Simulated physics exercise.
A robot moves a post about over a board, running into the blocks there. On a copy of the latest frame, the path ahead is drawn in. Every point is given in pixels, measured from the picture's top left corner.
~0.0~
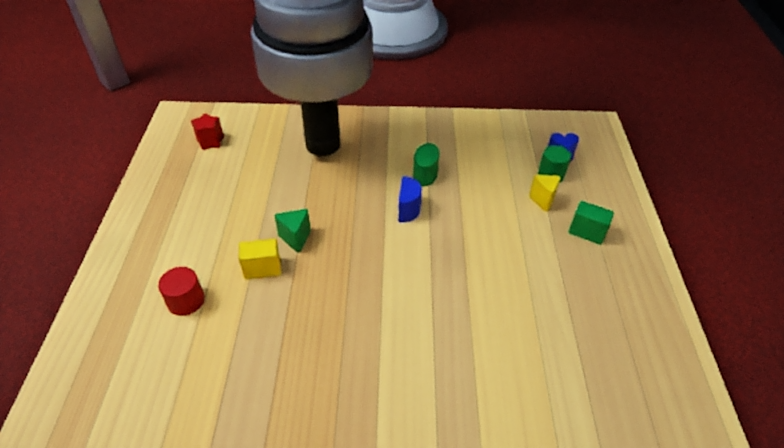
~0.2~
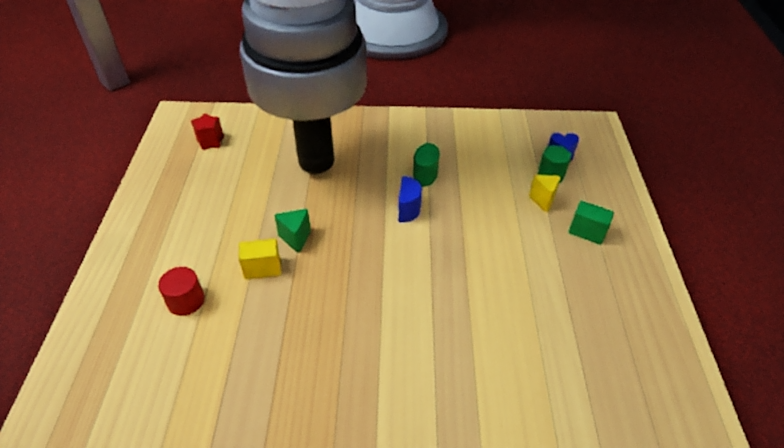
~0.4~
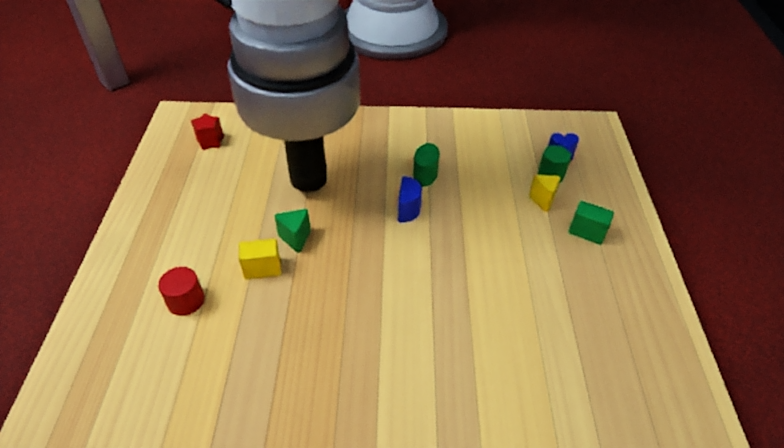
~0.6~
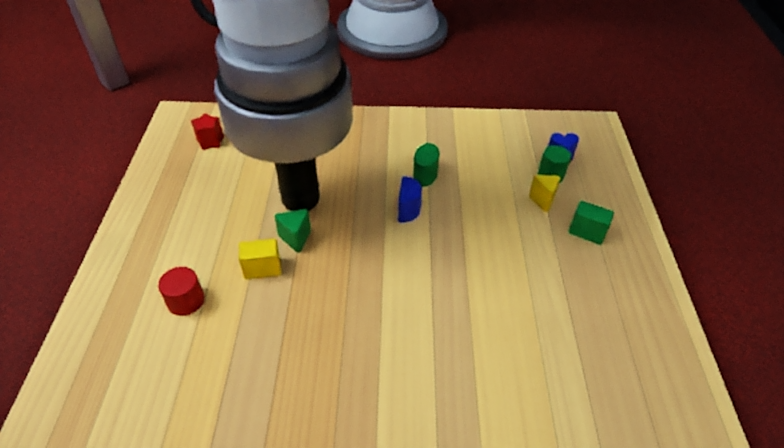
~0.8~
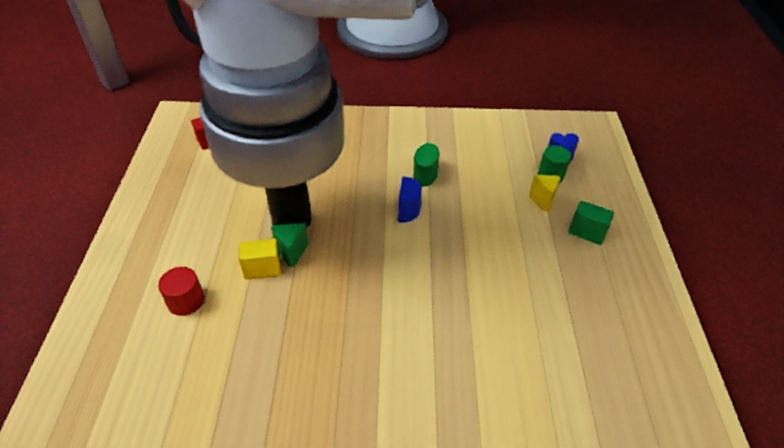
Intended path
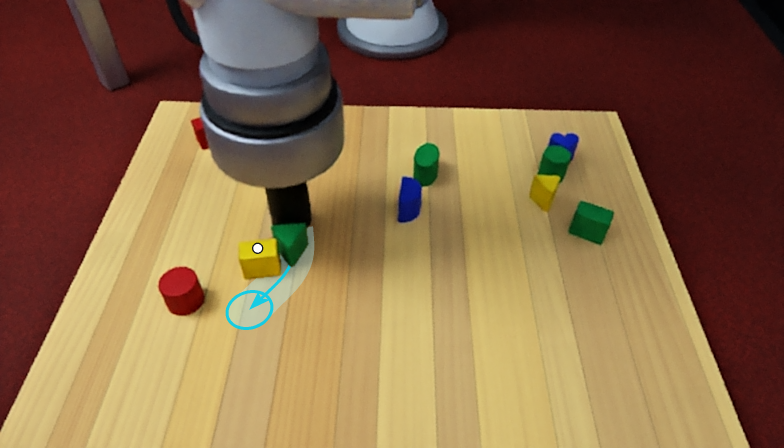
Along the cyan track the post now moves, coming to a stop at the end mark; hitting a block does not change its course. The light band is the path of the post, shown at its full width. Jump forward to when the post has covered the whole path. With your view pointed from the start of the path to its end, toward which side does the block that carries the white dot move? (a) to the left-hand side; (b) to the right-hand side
It's b.
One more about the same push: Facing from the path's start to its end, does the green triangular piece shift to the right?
Short answer: No.
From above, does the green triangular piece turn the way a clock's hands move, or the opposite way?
It swings round anticlockwise.
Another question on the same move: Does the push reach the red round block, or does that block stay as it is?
It keeps its spot.
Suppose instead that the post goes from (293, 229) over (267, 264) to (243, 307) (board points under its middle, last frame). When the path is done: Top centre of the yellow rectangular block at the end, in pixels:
I'd say the yellow rectangular block ends with its top centre at (222, 316).
The drawn path runs from (293, 229) through (293, 256) and (277, 283) to (250, 310); the dot is on the yellow rectangular block.
The first path, step by step. One third of the way, post at (292, 248); yellow rectangular block at (250, 257), turned 45° clockwise; green triangular piece at (286, 261).
Two thirds of the way, post at (275, 276); yellow rectangular block at (237, 267), turned 100° clockwise; green triangular piece at (275, 291).
At the end, post at (247, 302); red round block not moved; yellow rectangular block at (219, 272), turned 130° clockwise; green triangular piece at (269, 308), turned 40° anticlockwise.
